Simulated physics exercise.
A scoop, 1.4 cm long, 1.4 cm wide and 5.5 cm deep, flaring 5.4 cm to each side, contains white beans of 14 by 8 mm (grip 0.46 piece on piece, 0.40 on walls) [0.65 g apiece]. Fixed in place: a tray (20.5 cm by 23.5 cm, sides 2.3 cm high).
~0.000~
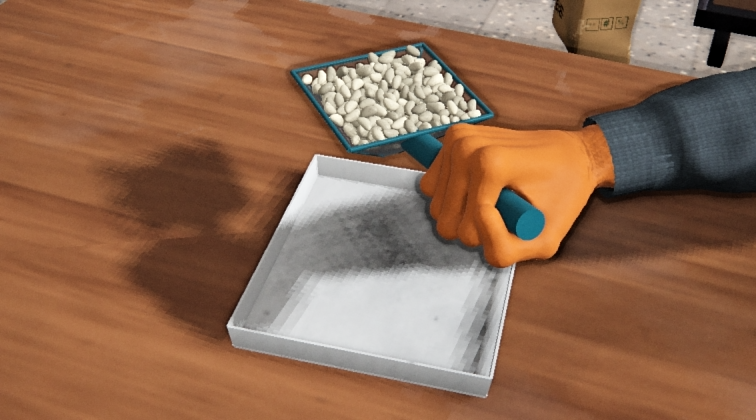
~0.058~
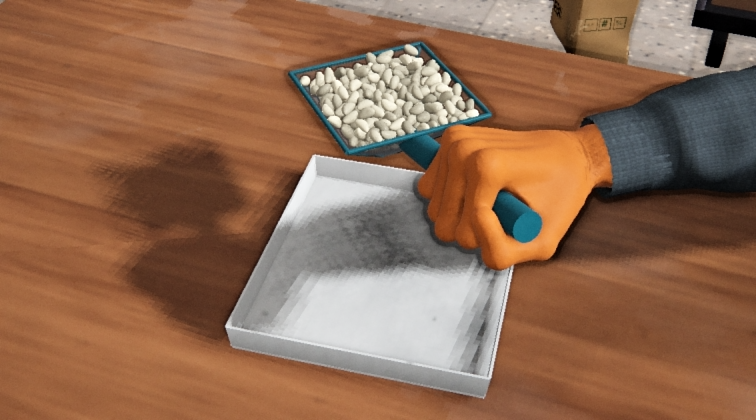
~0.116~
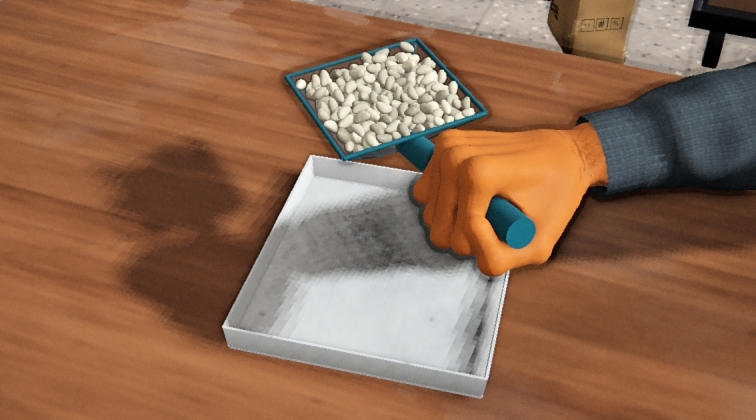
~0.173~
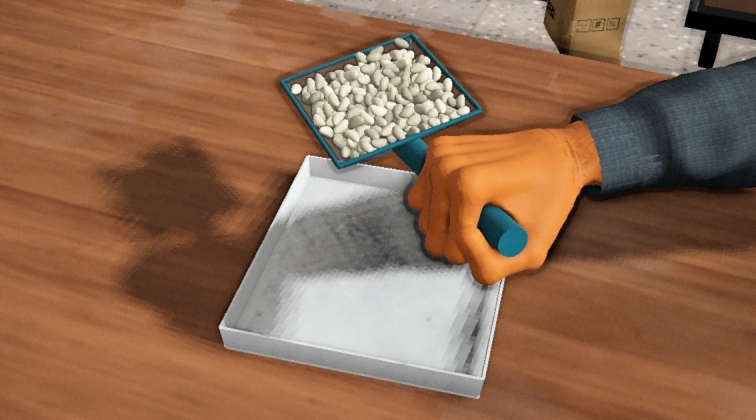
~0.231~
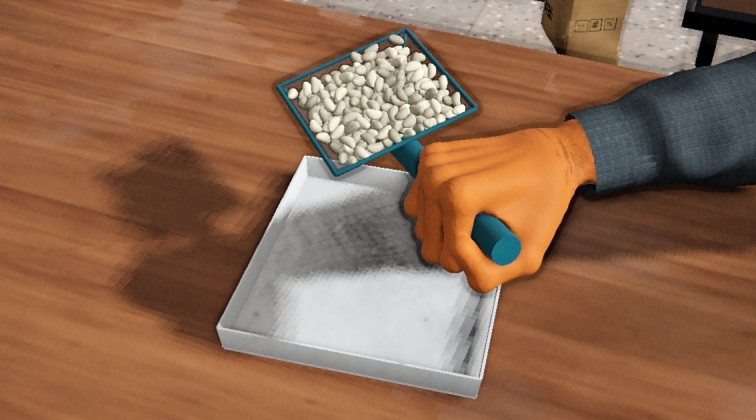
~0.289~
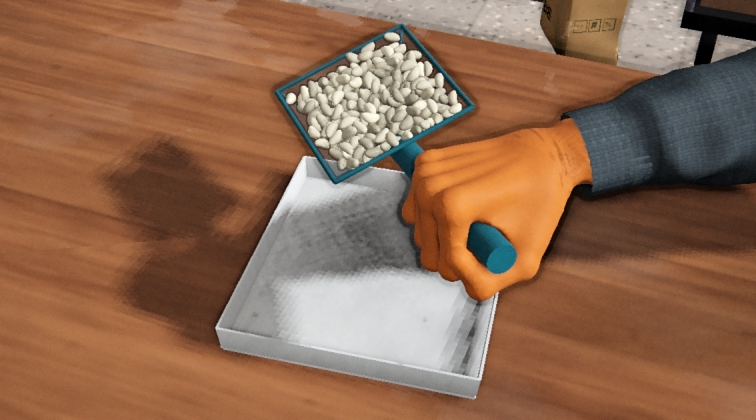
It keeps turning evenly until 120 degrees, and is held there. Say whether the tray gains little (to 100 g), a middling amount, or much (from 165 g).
Load: Large.
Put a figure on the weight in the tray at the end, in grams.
Roughly 220 g.
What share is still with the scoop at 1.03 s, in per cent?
About 10 per cent.
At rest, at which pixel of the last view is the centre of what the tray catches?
Near (316, 289).
After 0.69 s, tilt 55 degrees; 0 g in the tray, scoop holds 100 %.
After 1.03 s, tilt 85 degrees; 175 g in the tray, scoop holds 10 %.
After 1.34 s, tilt 112 degrees; 217 g in the tray, scoop holds 0 %.
Then, at 1.64 s, tilt 120 degrees; 217 g in the tray, scoop holds 0 %.
In the end, at 2.5 s, 217 g in the tray, scoop holds 0 %.
